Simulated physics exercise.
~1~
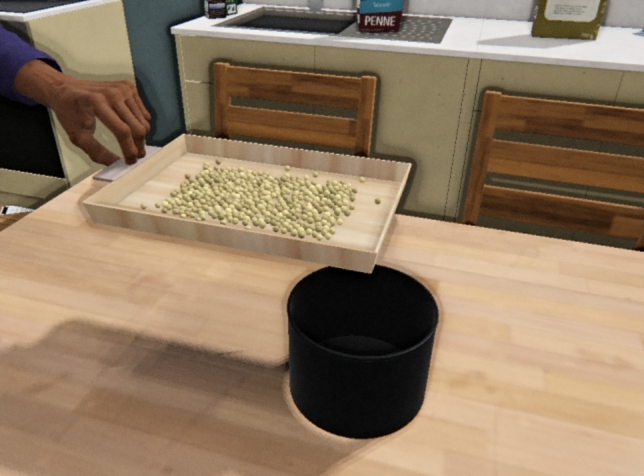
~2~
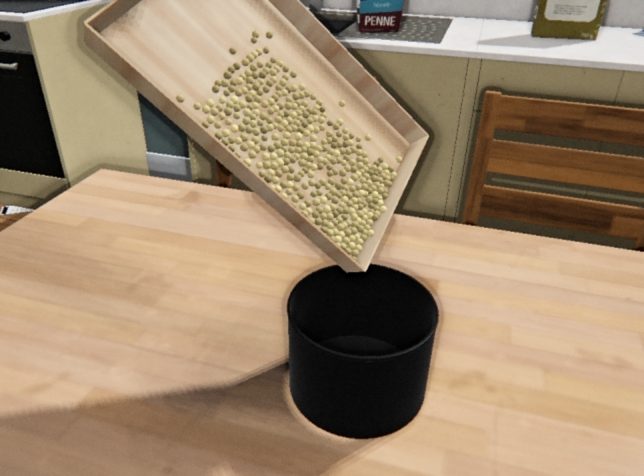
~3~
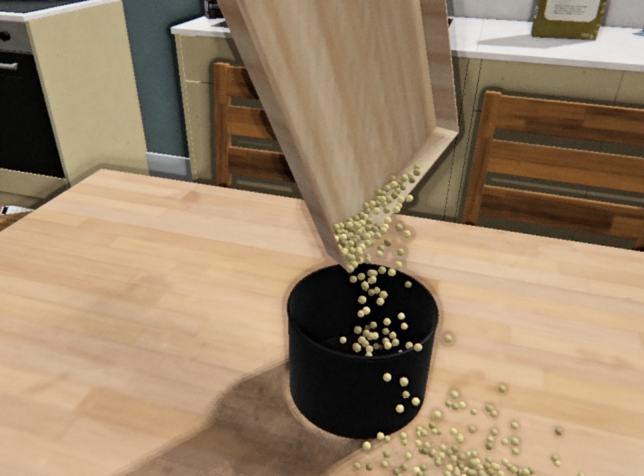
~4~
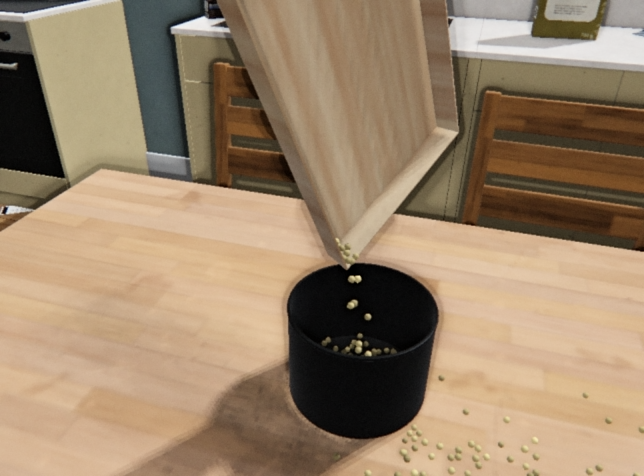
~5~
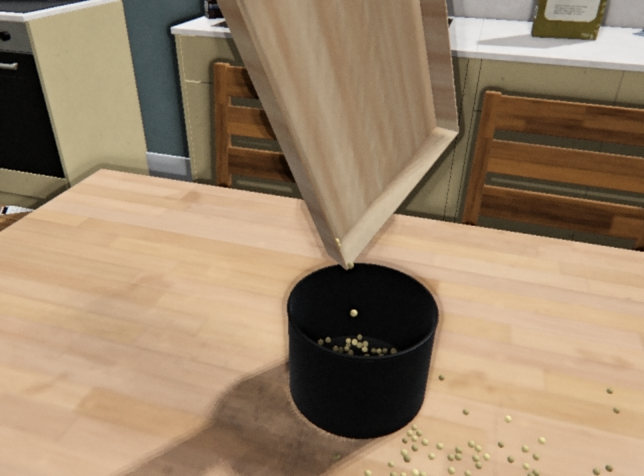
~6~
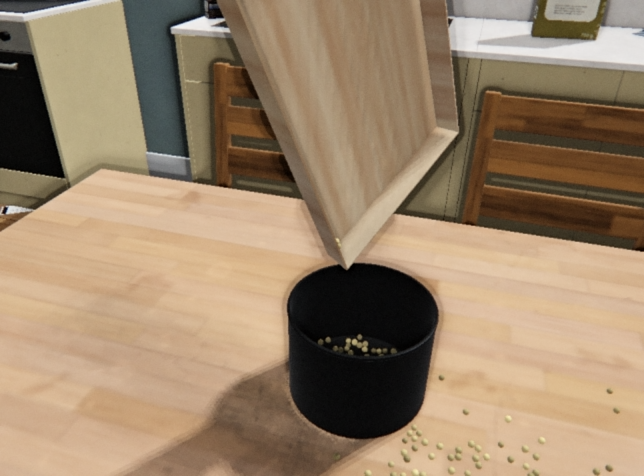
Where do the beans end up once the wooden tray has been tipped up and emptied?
A good share of them land inside the black pot, and another good share miss it and spill outside, with some left scattered on the table to the right.
